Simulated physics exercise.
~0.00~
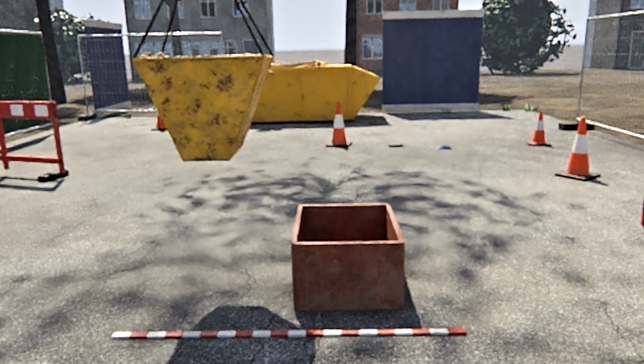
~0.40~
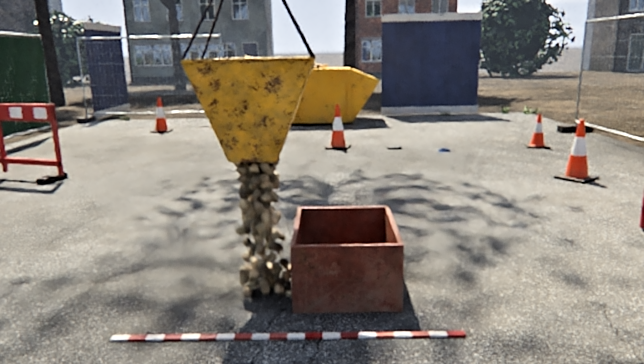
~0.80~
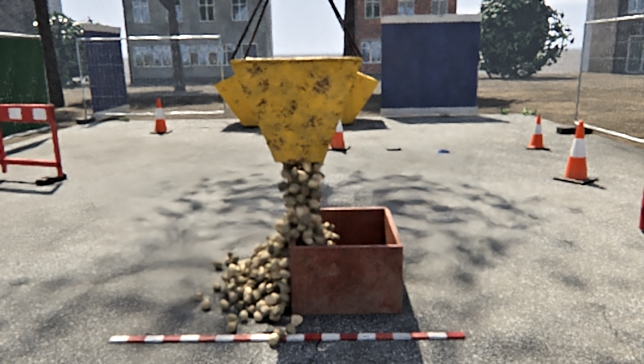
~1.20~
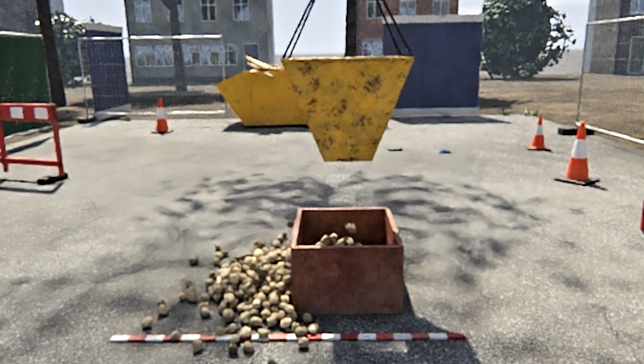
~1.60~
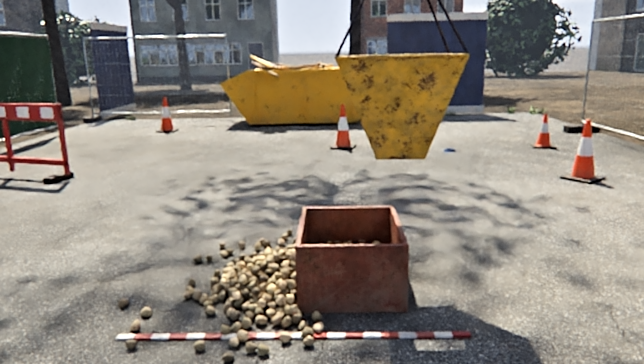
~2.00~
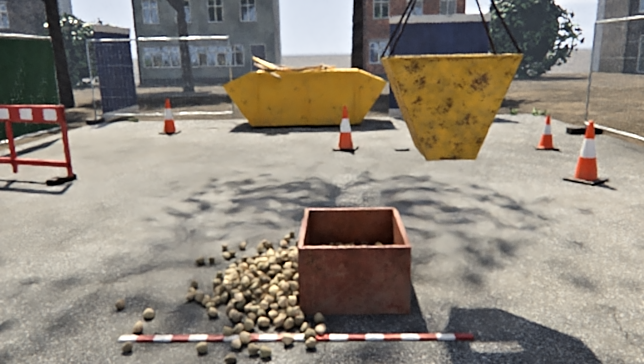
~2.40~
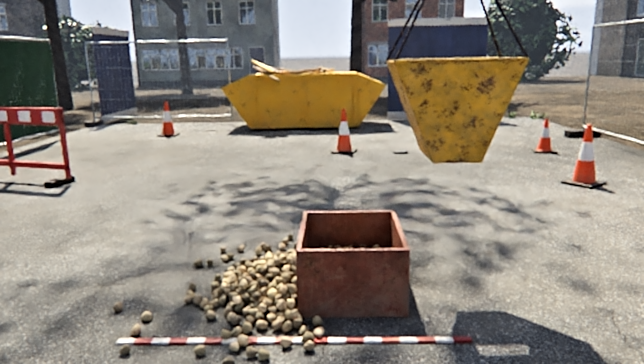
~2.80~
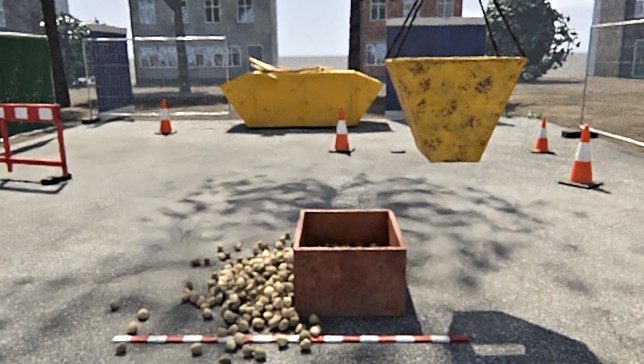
Yellow skip swinging rightwards over a paved yard, spilling cobbles beside and into a reddish-brown bin, then hanging empty beyond it.
